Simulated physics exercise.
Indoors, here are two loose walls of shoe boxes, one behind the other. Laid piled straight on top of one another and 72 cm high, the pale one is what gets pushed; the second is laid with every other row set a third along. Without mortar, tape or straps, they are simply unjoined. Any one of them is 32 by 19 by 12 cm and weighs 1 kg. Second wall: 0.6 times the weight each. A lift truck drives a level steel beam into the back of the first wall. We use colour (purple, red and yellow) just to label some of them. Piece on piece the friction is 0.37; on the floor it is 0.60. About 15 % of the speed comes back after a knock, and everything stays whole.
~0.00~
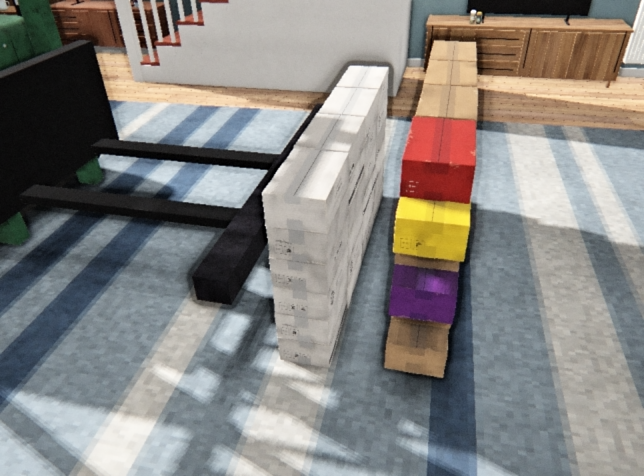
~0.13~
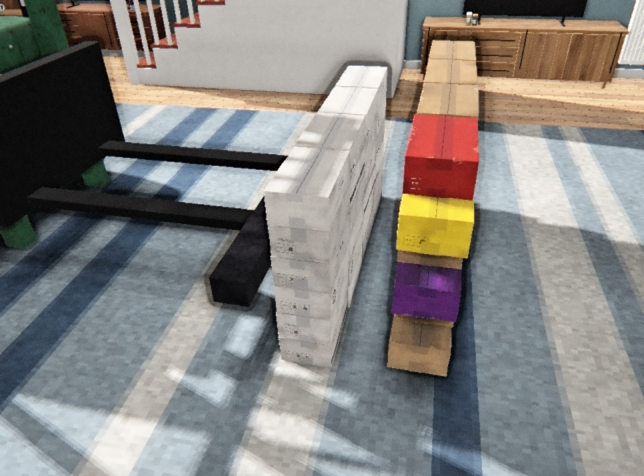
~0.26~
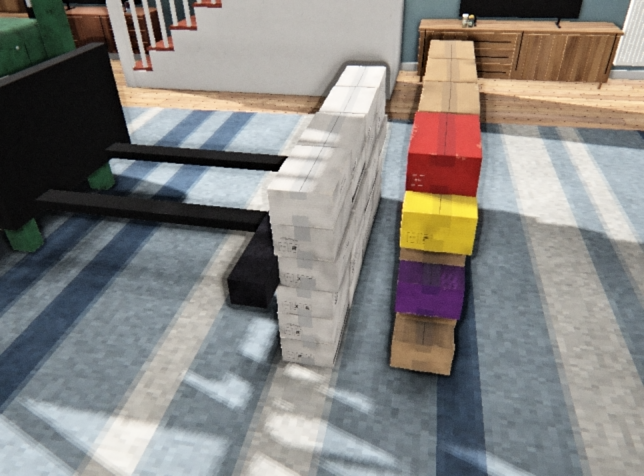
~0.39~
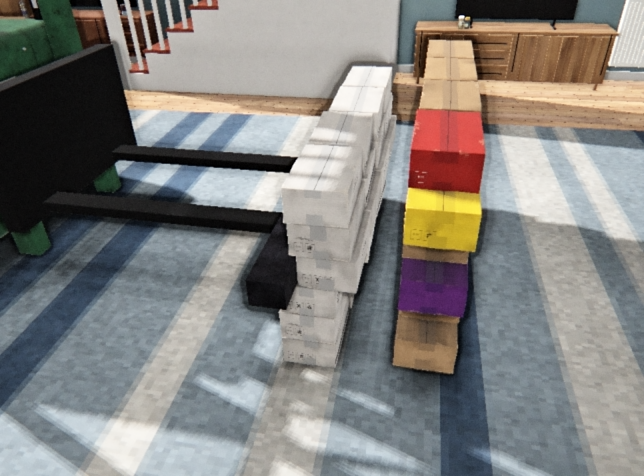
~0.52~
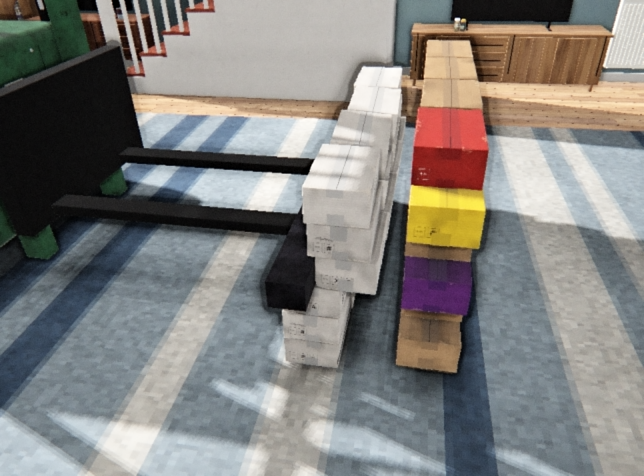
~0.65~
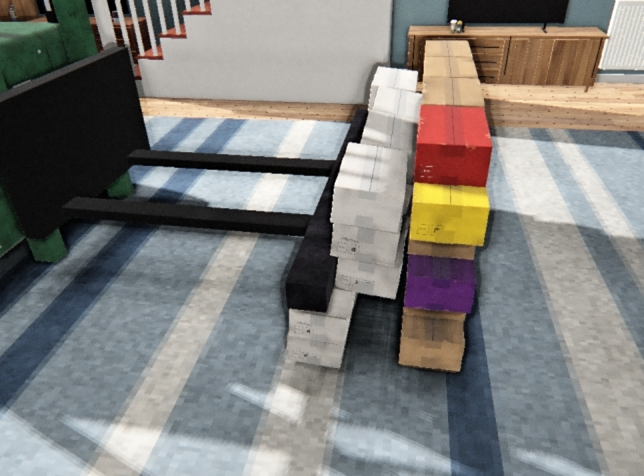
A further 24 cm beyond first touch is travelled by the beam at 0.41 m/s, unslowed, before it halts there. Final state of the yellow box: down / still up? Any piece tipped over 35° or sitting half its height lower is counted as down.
Down.
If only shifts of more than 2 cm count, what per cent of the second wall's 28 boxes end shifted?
95 in a hundred end up shifted.
Around 1.04 s, 10 of the pale wall down; none of the 28 boxes of the second wall down, 28 disturbed; yellow box tipped 14°; purple box tipped 14°.
Around 1.42 s, 16 of the pale wall down; 24 of the 28 boxes of the second wall down; yellow box tipped 61°, 35 cm lower; purple box tipped 61°, 23 cm lower.
Finally (4.2 s), 16 of the pale wall down; 24 of the 28 boxes of the second wall down; yellow box upside down; red box upside down; purple box upside down.
